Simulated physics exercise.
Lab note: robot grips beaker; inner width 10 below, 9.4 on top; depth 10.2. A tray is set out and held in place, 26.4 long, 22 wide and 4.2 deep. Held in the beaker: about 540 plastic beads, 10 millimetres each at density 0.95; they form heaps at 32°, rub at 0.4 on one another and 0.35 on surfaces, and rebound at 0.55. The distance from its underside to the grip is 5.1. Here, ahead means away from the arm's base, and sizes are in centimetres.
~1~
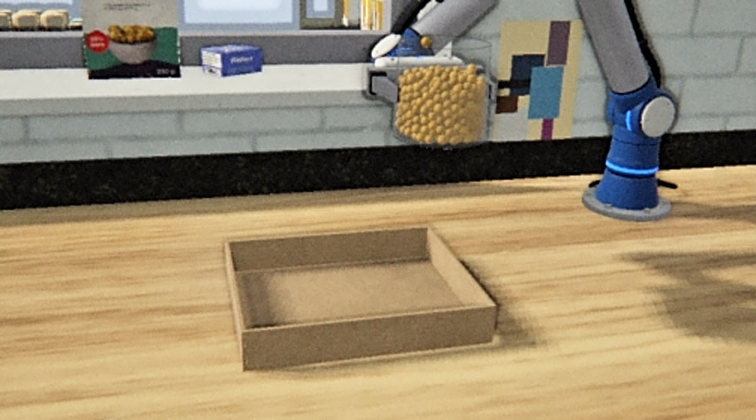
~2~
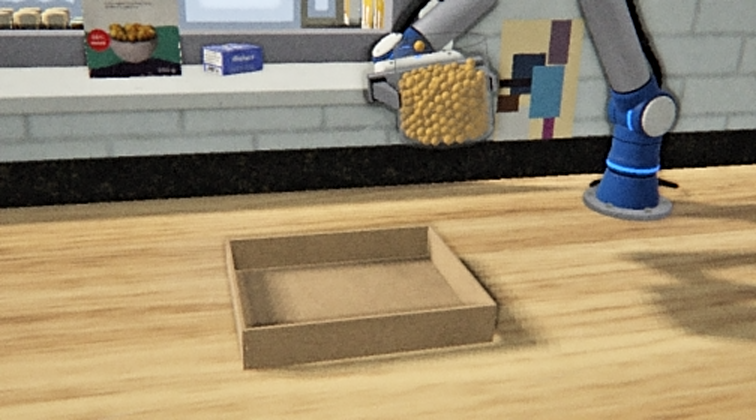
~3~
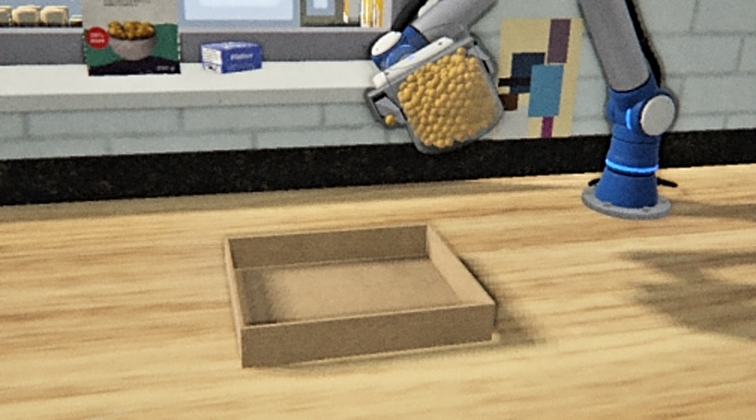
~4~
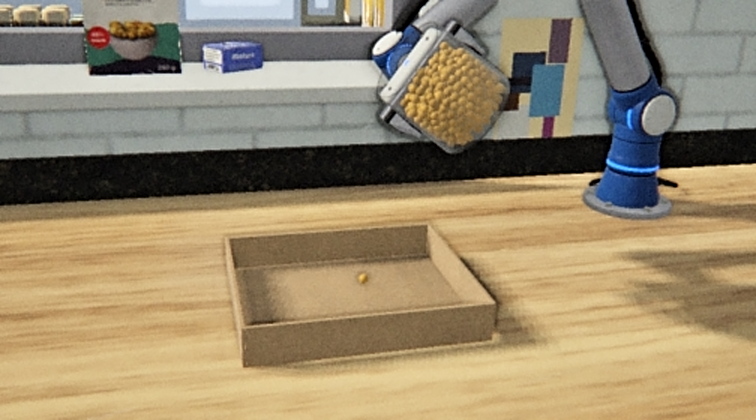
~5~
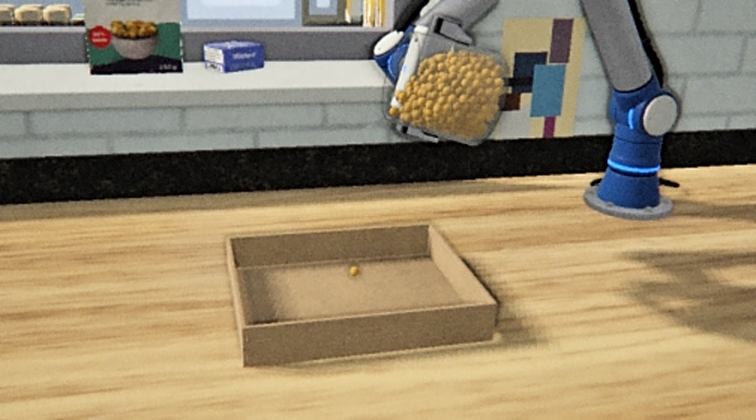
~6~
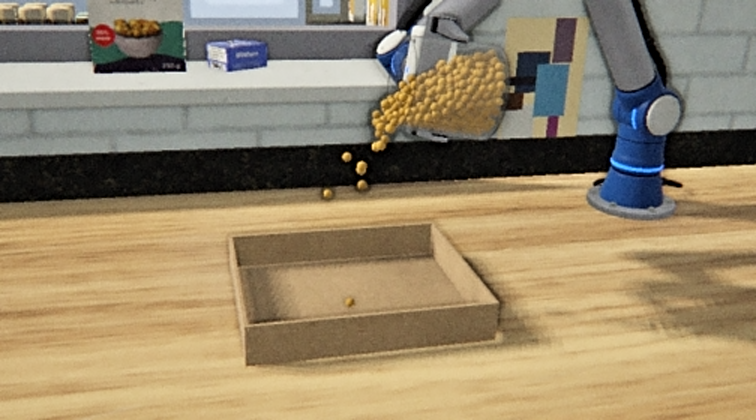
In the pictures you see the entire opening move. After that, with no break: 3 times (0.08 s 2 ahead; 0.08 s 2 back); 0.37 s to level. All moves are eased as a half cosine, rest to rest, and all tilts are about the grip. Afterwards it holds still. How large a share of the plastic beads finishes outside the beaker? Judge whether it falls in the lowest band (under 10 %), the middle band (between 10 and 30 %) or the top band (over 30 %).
It falls in the top band.
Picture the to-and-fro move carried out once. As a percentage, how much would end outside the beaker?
Roughly 30 in a hundred.
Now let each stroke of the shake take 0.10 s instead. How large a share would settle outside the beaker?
That gives about 50 percent.
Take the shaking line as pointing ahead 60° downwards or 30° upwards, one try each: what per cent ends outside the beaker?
Estimates, in order: 20 % then 55 %.
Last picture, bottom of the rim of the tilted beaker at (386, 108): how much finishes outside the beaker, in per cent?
It comes out near 20 percent.
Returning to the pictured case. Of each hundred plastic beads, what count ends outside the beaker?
About 50 %.
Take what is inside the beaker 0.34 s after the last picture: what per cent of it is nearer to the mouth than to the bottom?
Something near 55 per cent is there.
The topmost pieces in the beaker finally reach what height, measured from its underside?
Height at rest: About 6.0 centimetres.
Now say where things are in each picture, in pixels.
The first picture shows beaker middle at (442, 91), level; upper third of the load around (443, 85), from x 400 to 480, top at y 40; 544 in the beaker.
The second picture shows beaker middle at (443, 90), tilted 8° forward; upper third of the load around (446, 84), from x 405 to 485, top at y 45.
The third picture shows beaker middle at (442, 89), tilted 28° forward; upper third of the load around (453, 80), from x 390 to 495, top at y 50; 543 in the beaker, 1 in flight or on a rim.
The fourth picture shows beaker middle at (443, 88), tilted 54° forward; upper third of the load around (459, 74), from x 365 to 500, top at y 45; 543 in the beaker, 1 in the tray.
The fifth picture shows beaker middle at (444, 88), tilted 74° forward; upper third of the load around (461, 73), from x 355 to 500, top at y 55; 543 in the beaker, 1 in the tray.
The sixth picture shows beaker middle at (447, 88), tilted 82° forward; upper third of the load around (466, 79), from x 330 to 500, top at y 55; 532 in the beaker, 1 in the tray, 11 in flight or on a rim.
Then, 0.34 s later, tilted 82° forward, highest piece 26 above the table; 364 in the beaker, 110 in the tray, 70 in flight or on a rim.
Then, 0.68 s later, tilted 36° forward, highest piece 28 above the table; 273 in the tray, 264 in the beaker, 7 in flight or on a rim.
Then, 1.05 s later, level, highest piece 26 above the table; 280 in the tray, 264 in the beaker.
Then, 2.10 s later, level, highest piece 26 above the table; 280 in the tray, 264 in the beaker.
At rest, 280 in the tray, 264 in the beaker. That is 51 % outside the beaker.
